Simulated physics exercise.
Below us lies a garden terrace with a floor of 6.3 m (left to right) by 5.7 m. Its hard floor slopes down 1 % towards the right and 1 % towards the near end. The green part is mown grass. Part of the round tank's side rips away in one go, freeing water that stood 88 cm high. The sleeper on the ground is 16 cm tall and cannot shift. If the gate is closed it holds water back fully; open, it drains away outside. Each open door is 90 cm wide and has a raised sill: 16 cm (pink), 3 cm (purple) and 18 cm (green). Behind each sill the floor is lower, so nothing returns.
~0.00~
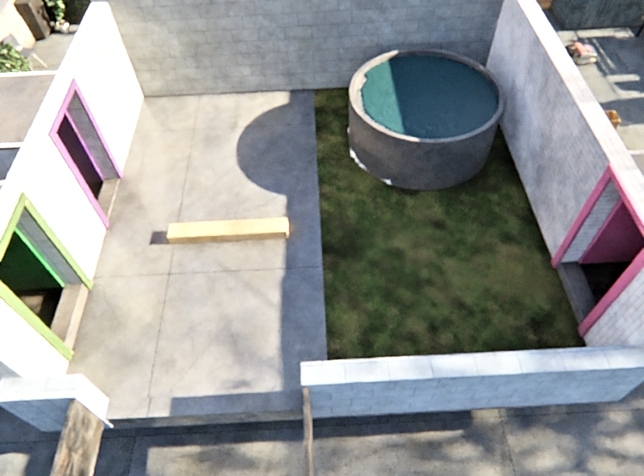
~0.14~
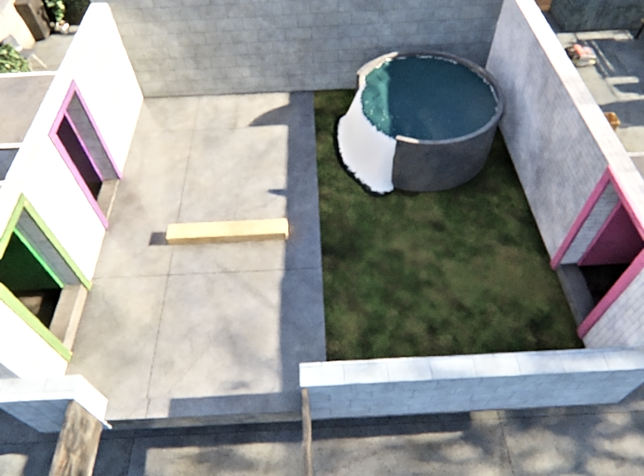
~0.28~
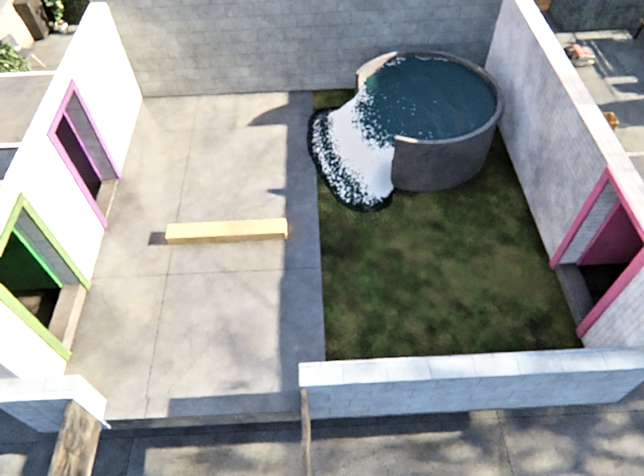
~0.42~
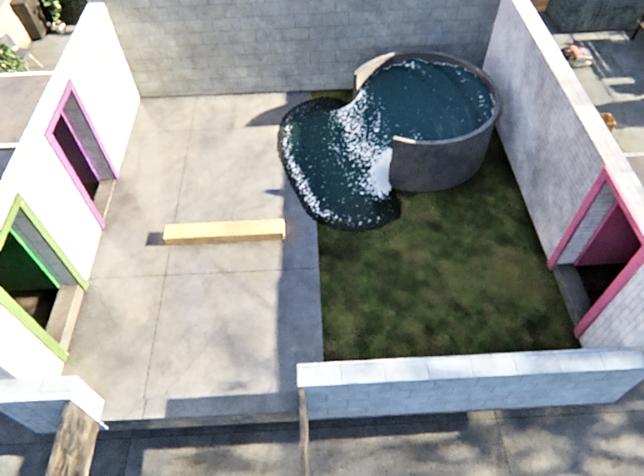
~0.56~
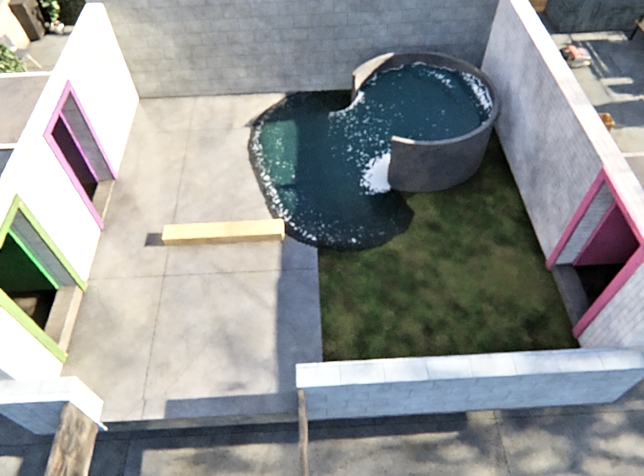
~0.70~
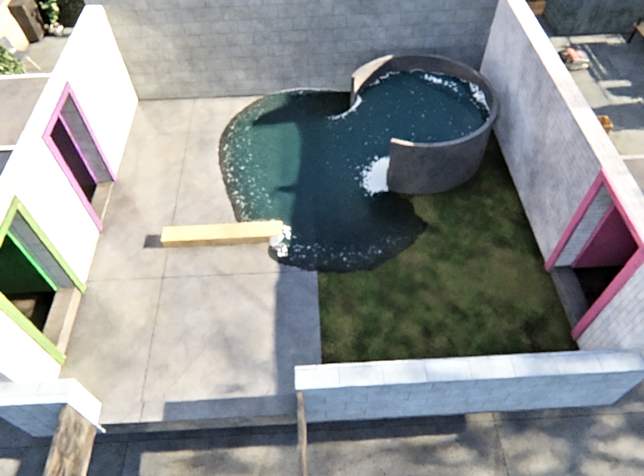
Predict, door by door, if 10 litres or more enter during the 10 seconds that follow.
Within that time: At the pink door it keeps below the limit; at the purple door it goes over the limit; at the green door it does not reach the limit.
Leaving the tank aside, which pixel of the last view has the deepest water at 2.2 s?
At about (132, 122).
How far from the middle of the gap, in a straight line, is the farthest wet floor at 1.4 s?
Roughly 4.2 m.
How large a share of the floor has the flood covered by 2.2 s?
Near 75 per cent is wet.
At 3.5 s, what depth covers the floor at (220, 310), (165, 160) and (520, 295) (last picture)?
Roughly 2, 18 and 0 cm, in turn.
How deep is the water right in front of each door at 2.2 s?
Depths in cm: Pink 0, purple 28, green 7.
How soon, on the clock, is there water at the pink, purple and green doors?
Pink 7.0 s, purple 1.3 s, green 1.8 s.
After 1.4 s water covers 55 % of the floor and is deepest (32 cm) near (350, 170); pink door not reached, purple door 6 cm at the sill, 0 L in, green door not reached.
After 2.2 s water covers 75 % of the floor and is deepest (38 cm) near (132, 122); pink door not reached, purple door 28 cm at the sill, 165 L in, green door 7 cm at the sill, 0 L in.
After 3.5 s water covers 75 % of the floor and is deepest (25 cm) near (103, 224); pink door not reached, purple door 21 cm at the sill, 429 L in, green door 6 cm at the sill, 0 L in.
After 6.0 s water covers 85 % of the floor and is deepest (14 cm) near (51, 405); pink door not reached, purple door 10 cm at the sill, 570 L in, green door 6 cm at the sill, 0 L in.
After 10.0 s water covers 100 % of the floor and is deepest (12 cm) near (573, 378); pink door 10 cm at the sill, 0 L in, purple door 4 cm at the sill, 613 L in, green door 3 cm at the sill, 0 L in.
